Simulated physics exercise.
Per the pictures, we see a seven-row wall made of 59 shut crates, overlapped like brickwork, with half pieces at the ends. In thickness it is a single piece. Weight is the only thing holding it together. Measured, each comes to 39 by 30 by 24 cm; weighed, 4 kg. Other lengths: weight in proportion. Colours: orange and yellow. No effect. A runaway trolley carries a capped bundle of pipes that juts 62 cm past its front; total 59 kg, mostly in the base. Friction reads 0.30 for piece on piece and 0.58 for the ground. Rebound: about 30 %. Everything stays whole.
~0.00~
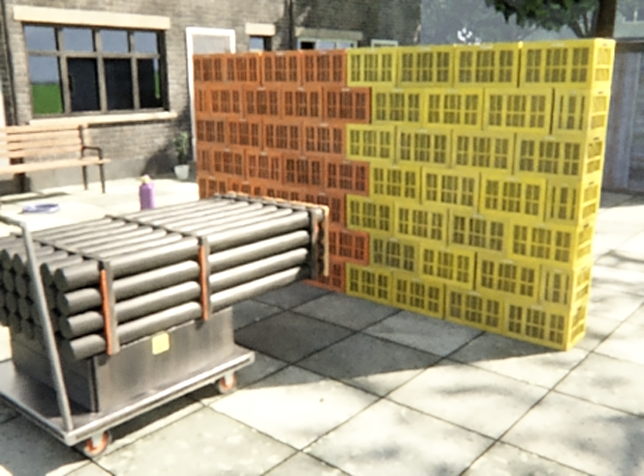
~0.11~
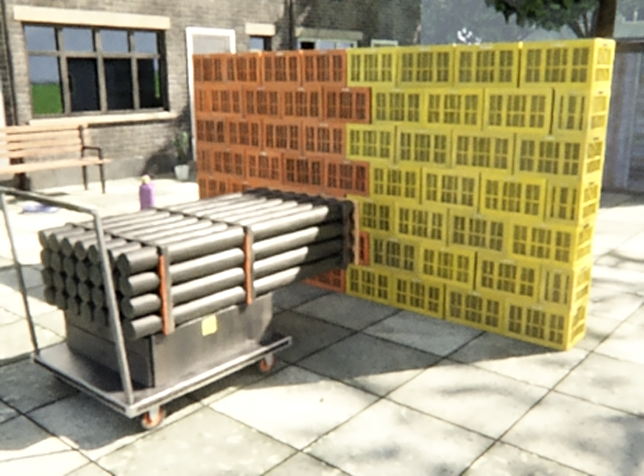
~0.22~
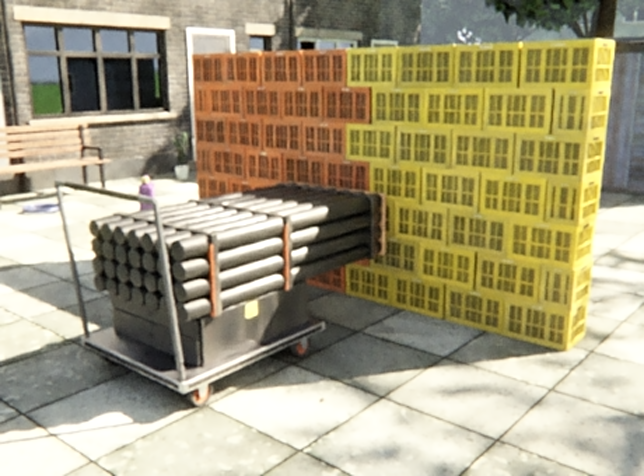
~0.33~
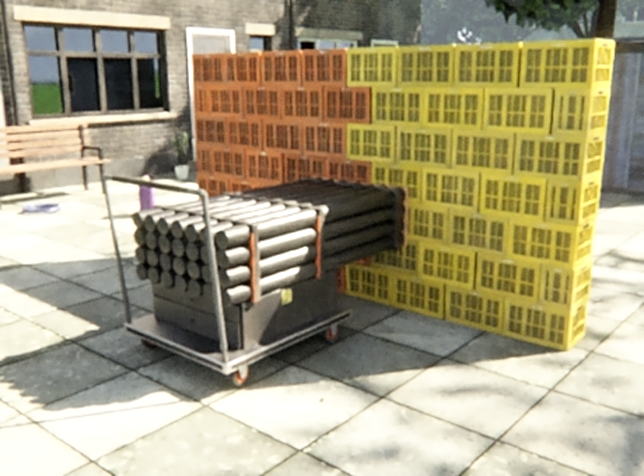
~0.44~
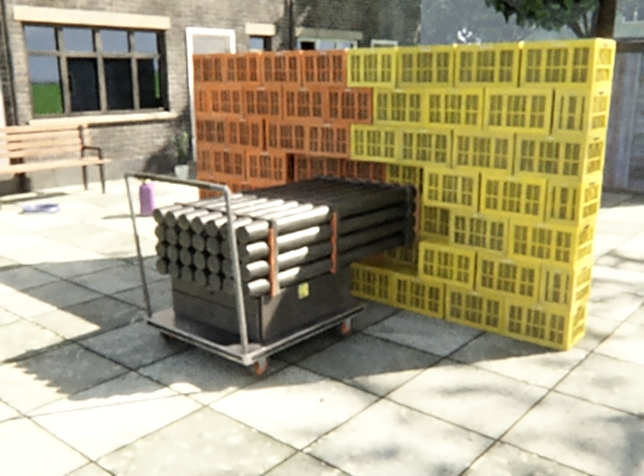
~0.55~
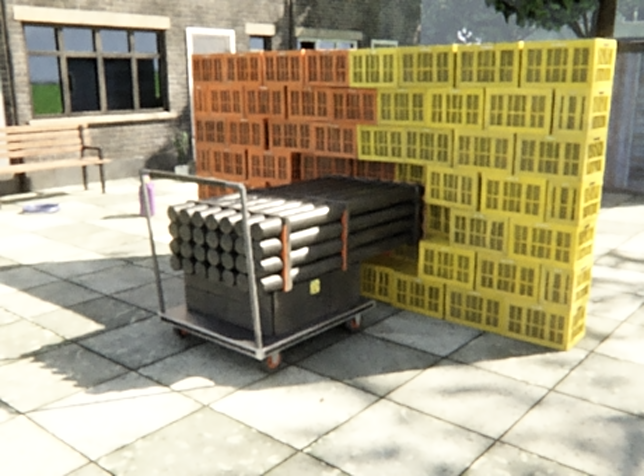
On a sunlit paved yard beside a brick building with a window and bench, a fixed camera looks slightly down at the scene. A wall of stacked crates, orange on the left and yellow on the right, stands behind a metal trolley carrying strapped dark pipes. The trolley rolls away and rightward, slowing as the pipes' far ends push into the wall, shifting some crates around them.
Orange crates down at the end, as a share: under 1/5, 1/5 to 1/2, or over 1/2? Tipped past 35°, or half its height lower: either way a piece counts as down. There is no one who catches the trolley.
Over 1/2.
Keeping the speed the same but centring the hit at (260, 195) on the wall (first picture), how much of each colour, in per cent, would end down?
For yellow it's 10 per cent, for orange 80 per cent.
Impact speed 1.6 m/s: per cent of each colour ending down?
Result - yellow: 0%; orange: 0%.
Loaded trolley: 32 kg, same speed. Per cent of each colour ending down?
Colour by colour that makes yellow 0, orange 0 percent.
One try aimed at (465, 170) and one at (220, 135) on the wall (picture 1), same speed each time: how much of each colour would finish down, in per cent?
For yellow it's 40 then 0 per cent, for orange 0 then 50 per cent.
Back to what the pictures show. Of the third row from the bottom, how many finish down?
The number that finish down is 4.
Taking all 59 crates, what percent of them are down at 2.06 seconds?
By then 55 %.
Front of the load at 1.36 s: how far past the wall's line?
40 cm.
Around 1.36 s, load 41 cm past the wall's line, still rolling; 2 of the 31 orange crates down (7 of 59 in all colours); top orange crate tipped 18°; top yellow crate tipped 11°.
Around 2.06 s, load 42 cm past the wall's line, stopped; 18 of the 31 orange crates down (33 of 59 in all colours); top orange crate tipped 43°, 70 cm lower; top yellow crate tipped 36°, 50 cm lower.
Finally (3.7 s), load 43 cm past the wall's line, stopped; 18 of the 31 orange crates down (33 of 59 in all colours); top orange crate upside down; top yellow crate on its side. That is 58 per cent. Seen by the last camera, middles, top orange crate near (231, 205).
